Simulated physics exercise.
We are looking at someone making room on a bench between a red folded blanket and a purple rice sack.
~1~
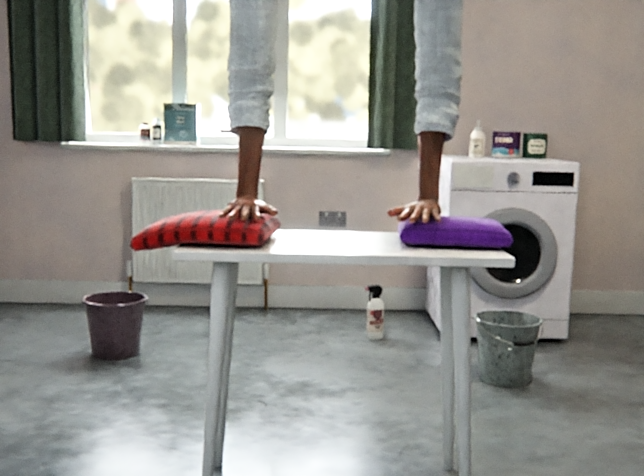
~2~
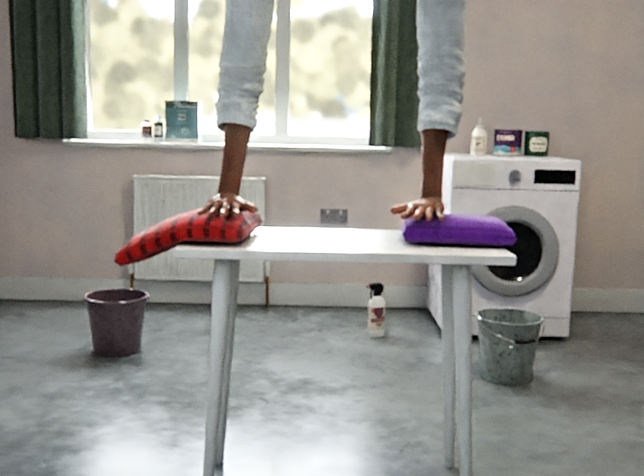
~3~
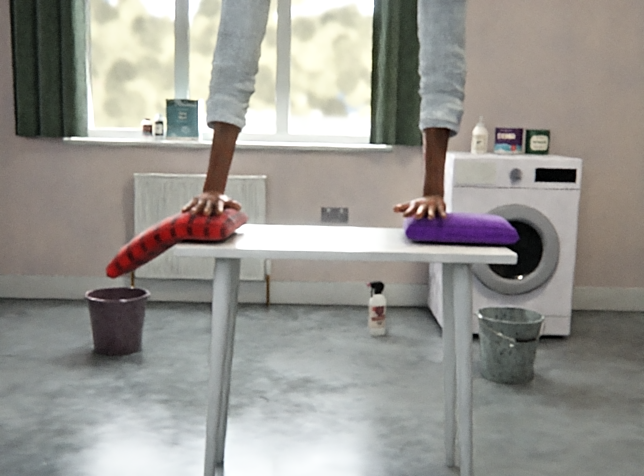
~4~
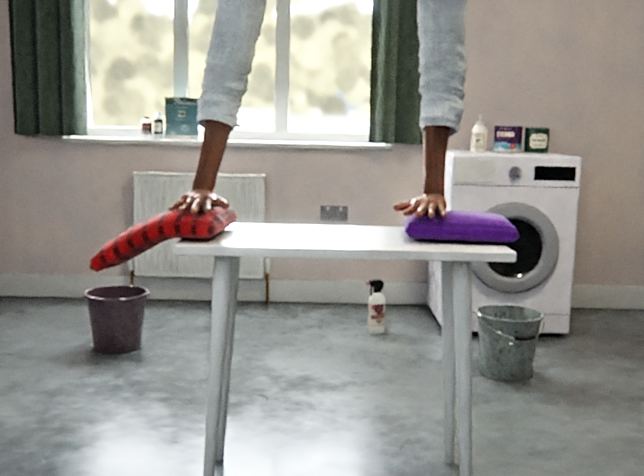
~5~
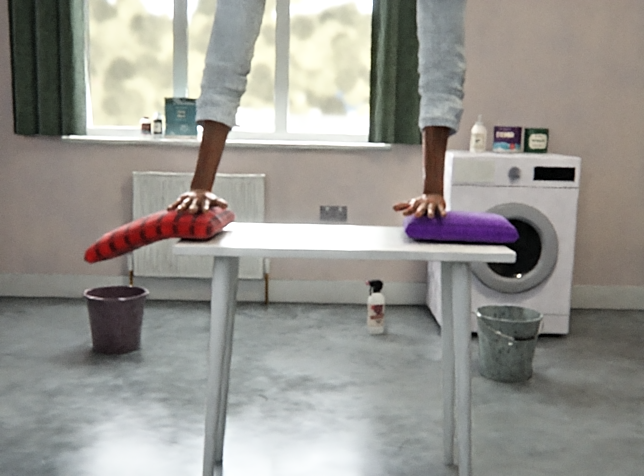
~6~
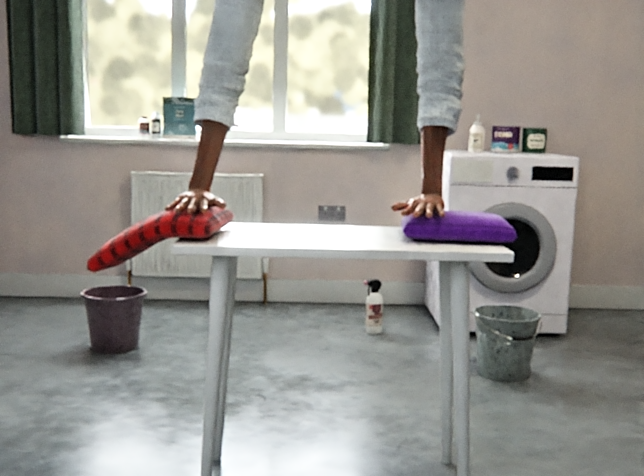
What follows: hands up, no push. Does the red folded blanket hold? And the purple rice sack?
The red folded blanket goes down and the purple rice sack stays up there.
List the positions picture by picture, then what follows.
In the first picture, folded blanket tip (143, 241); rice sack tip (507, 238).
In the second picture, folded blanket tip (128, 255); rice sack tip (510, 236).
In the third picture, folded blanket tip (119, 268); rice sack tip (512, 235).
In the fourth picture, folded blanket tip (104, 261); rice sack tip (513, 233).
In the fifth picture, folded blanket tip (98, 253); rice sack tip (512, 233).
In the sixth picture, folded blanket tip (101, 262), well over half past the edge; rice sack tip (511, 233), a small part past the edge.
Then, 0.24 s past the final frame, folded blanket falling near (154, 258); rice sack unmoved.
Then, 0.50 s past the final frame, folded blanket on the floor near (138, 433); rice sack unmoved.
Then, 0.76 s past the final frame, folded blanket on the floor; rice sack unmoved.
When it is over, folded blanket on the floor near (64, 469); rice sack unmoved. The red folded blanket slumps off the end and the purple rice sack remains on top.
